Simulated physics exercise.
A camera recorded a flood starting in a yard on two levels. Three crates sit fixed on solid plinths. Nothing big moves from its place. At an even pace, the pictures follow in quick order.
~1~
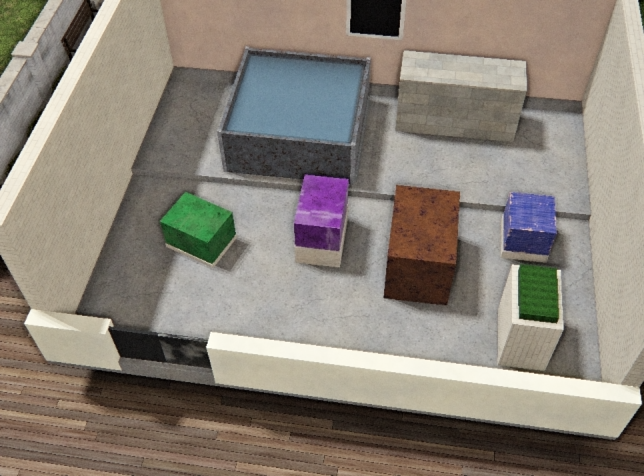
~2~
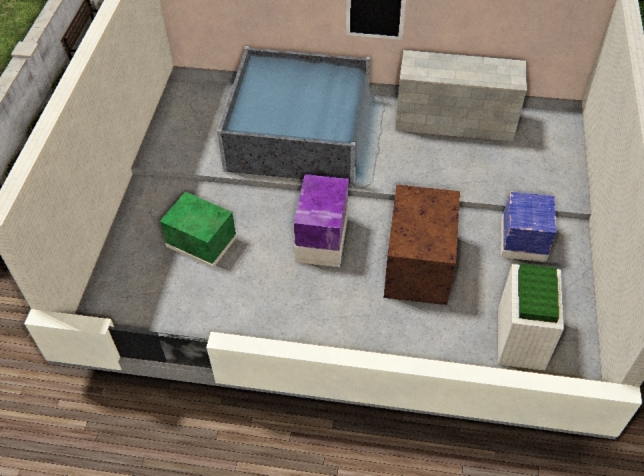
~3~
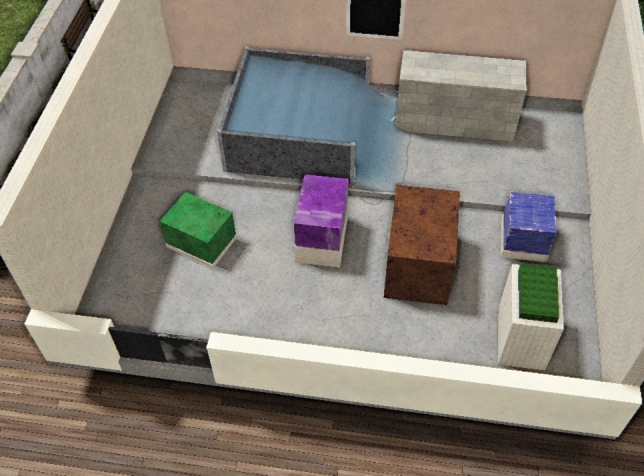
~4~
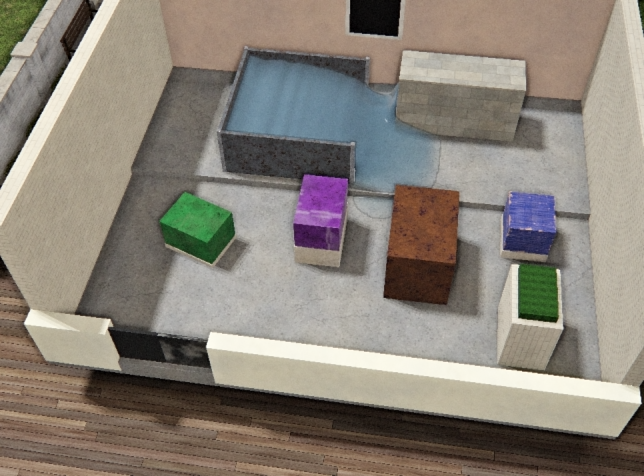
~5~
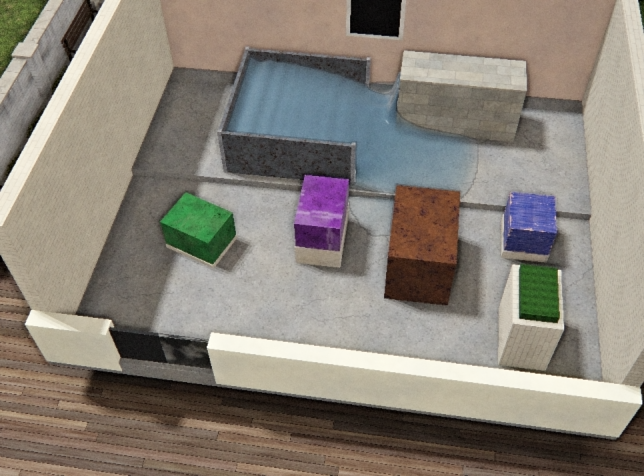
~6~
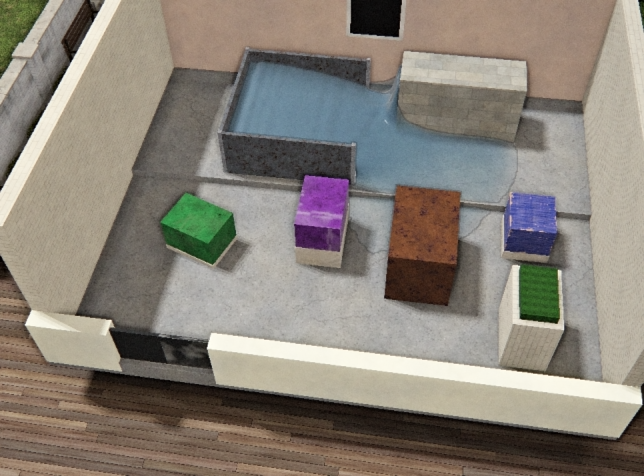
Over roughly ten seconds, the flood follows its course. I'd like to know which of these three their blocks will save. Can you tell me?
Sure: The purple crate comes through dry; the green crate does get wet; the blue crate does get wet.
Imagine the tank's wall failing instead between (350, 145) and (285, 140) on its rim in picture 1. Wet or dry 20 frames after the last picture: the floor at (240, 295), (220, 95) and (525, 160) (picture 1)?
In order: Swamped, spared, swamped.
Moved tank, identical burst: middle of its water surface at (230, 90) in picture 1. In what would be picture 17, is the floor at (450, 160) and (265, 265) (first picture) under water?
The first spot is wetted, while the second is not reached.
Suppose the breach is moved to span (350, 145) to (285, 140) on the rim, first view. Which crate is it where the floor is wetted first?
That would be the crate marked purple.
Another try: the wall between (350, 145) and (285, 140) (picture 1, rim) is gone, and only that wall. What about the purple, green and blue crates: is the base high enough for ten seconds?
As it turns out, the purple crate is swamped, the green crate is swamped, and the blue crate is swamped.
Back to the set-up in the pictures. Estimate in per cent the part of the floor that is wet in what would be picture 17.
Some 45 in a hundred.
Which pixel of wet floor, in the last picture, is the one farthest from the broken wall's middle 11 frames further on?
Close to (596, 361).
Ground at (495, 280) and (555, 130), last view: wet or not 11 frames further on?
Going in order, I'd say drenched for the first and drenched for the second.
A moment on, water covers 30 % of the floor; the purple crate water round its plinth, the green crate not reached, the blue crate water round its plinth.
Next, water covers 45 % of the floor; the purple crate water round its plinth, the green crate not reached, the blue crate water round its plinth.
Then, water covers 60 % of the floor; the purple crate water round its plinth, the green crate not reached, the blue crate water round its plinth.
Later, water covers 95 % of the floor; the purple crate water round its plinth, the green crate water round its plinth, the blue crate water round its plinth.
In the end, water covers 100 % of the floor; the purple crate stayed above the water, the green crate was topped, the blue crate was topped.
